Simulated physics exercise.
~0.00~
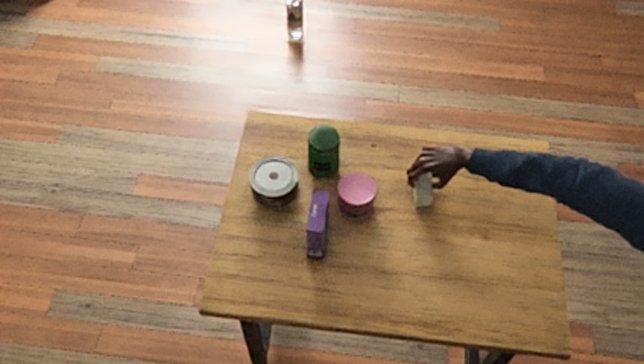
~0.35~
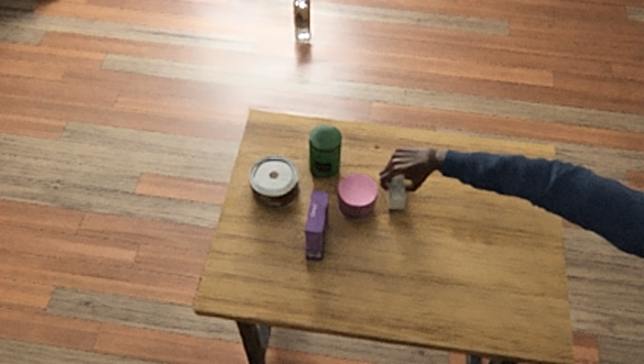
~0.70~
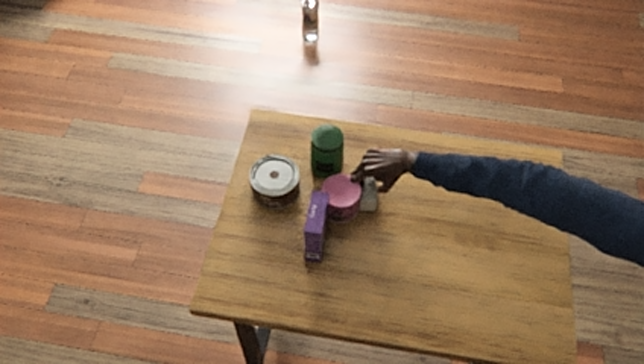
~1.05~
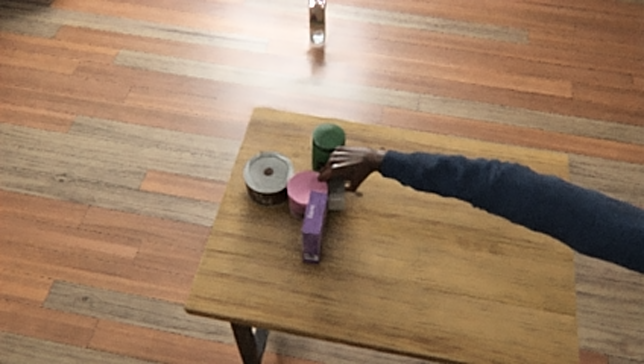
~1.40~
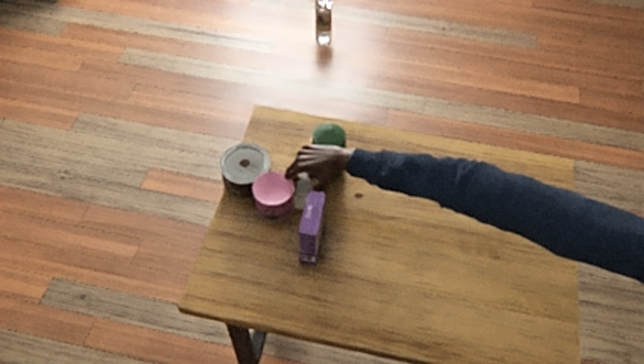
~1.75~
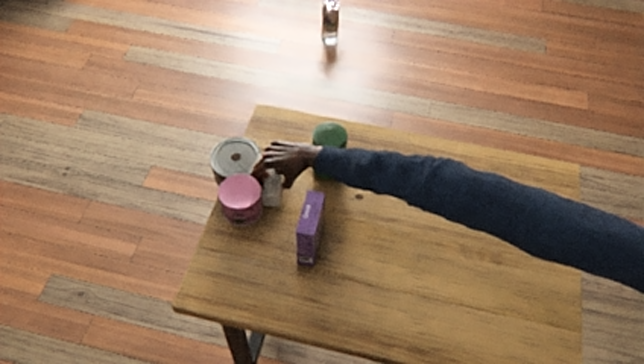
To begin with, a dark-skinned hand in a blue sleeve holds a small pale block on a wooden table, to the right of a pink tub, a round brown tub with a pale lid, a green jar and an upright purple packet. The hand slides the block slowly left until it meets the pink tub. It keeps pushing, and the pink tub moves left between the jar and the packet towards the brown tub. Then the brown tub shifts left too, and slightly away. Finally, both tubs sit close together near the table's left end, still upright, while the jar and packet have stayed put.
